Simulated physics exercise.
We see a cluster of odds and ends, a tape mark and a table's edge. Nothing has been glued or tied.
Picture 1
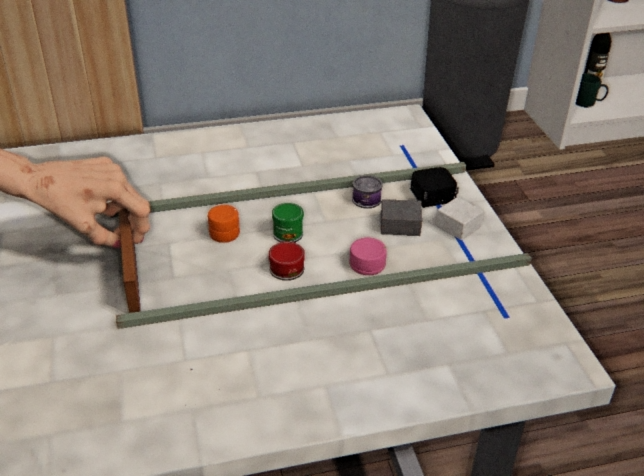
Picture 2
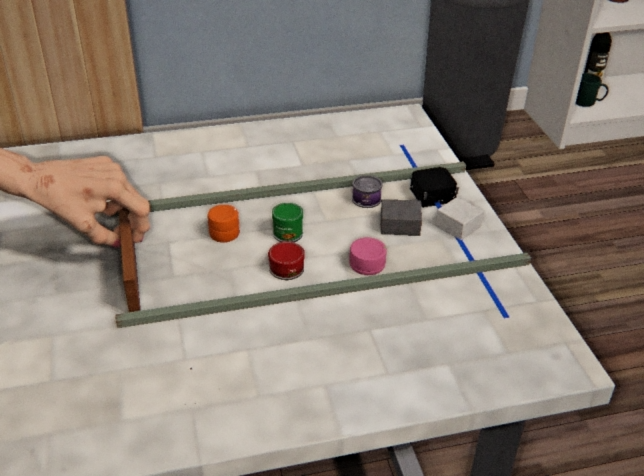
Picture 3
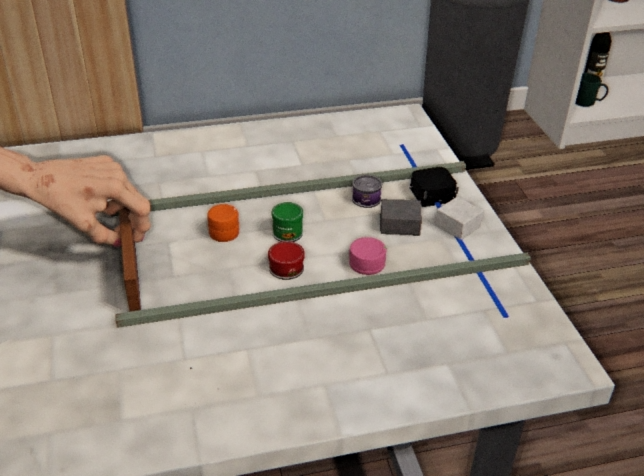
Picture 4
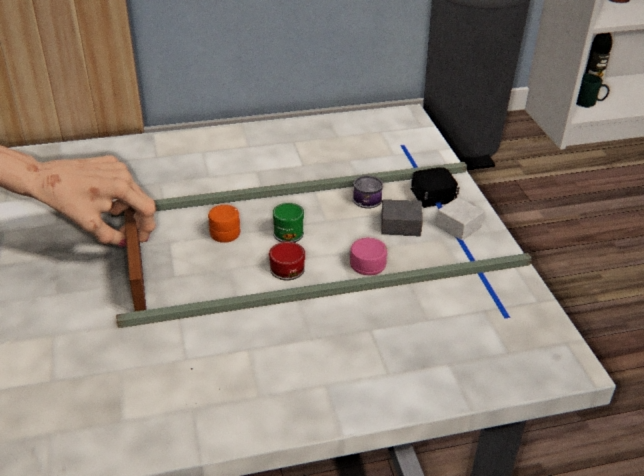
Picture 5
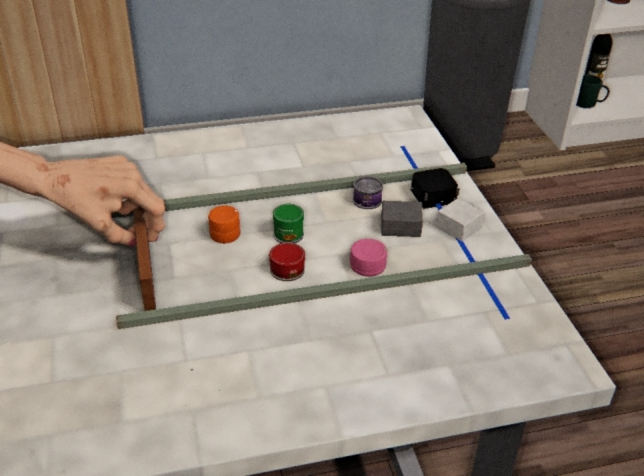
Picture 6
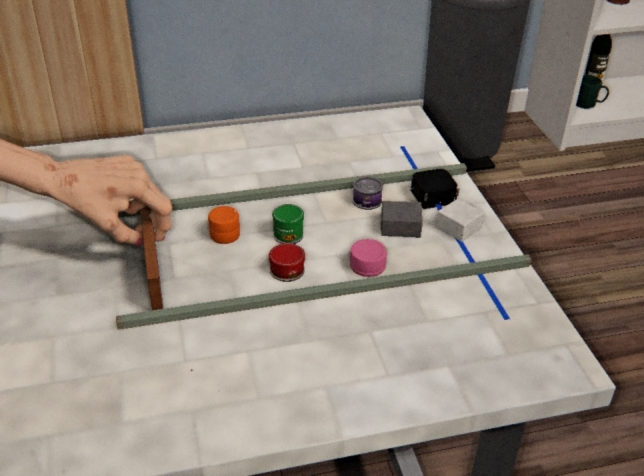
On a pale tabletop, a hand slides a brown board slightly right between two rails.
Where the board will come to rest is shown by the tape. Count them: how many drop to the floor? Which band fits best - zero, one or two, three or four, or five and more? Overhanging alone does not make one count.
Most likely a single one or a pair will drop off.
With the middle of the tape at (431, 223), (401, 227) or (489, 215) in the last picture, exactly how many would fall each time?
Per try: 1; 0; 8.
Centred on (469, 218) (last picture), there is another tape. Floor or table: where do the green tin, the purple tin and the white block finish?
As for the green tin, it keeps its spot; the purple tin keeps its spot; the white block does not stay.
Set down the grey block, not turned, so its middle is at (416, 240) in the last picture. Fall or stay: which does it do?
Observed: The grey block stays in place.
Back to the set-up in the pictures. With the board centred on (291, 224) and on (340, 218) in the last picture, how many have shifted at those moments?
I get 3 at the one place and 4 at the other.
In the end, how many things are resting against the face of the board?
It ends up touching 4.
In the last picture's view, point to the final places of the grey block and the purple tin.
Looks like one lands around (491, 204), and the other around (442, 180).
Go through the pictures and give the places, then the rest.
The first frame shows white block (460, 219); black case (434, 187); grey block (401, 218); board (128, 245); tape (447, 220).
The second frame shows black case (433, 187); red pot (287, 261).
The third frame shows grey block (401, 217); pink lid (368, 256).
The fourth frame shows white block (460, 218); board (133, 244).
The fifth frame shows black case (434, 189); orange lid (225, 225).
The sixth frame shows white block (460, 220); black case (434, 189); grey block (401, 219); board (150, 243); tape (447, 221).
Early on, none off yet; white block at rest near (460, 220); black case at rest near (434, 189); grey block at rest near (401, 219).
A while later, none off yet; white block travelled about its own width near (494, 217); black case moving near (438, 189); grey block travelled about its own width near (452, 210).
Finally, the number that fall off is one or two; lost, white block.
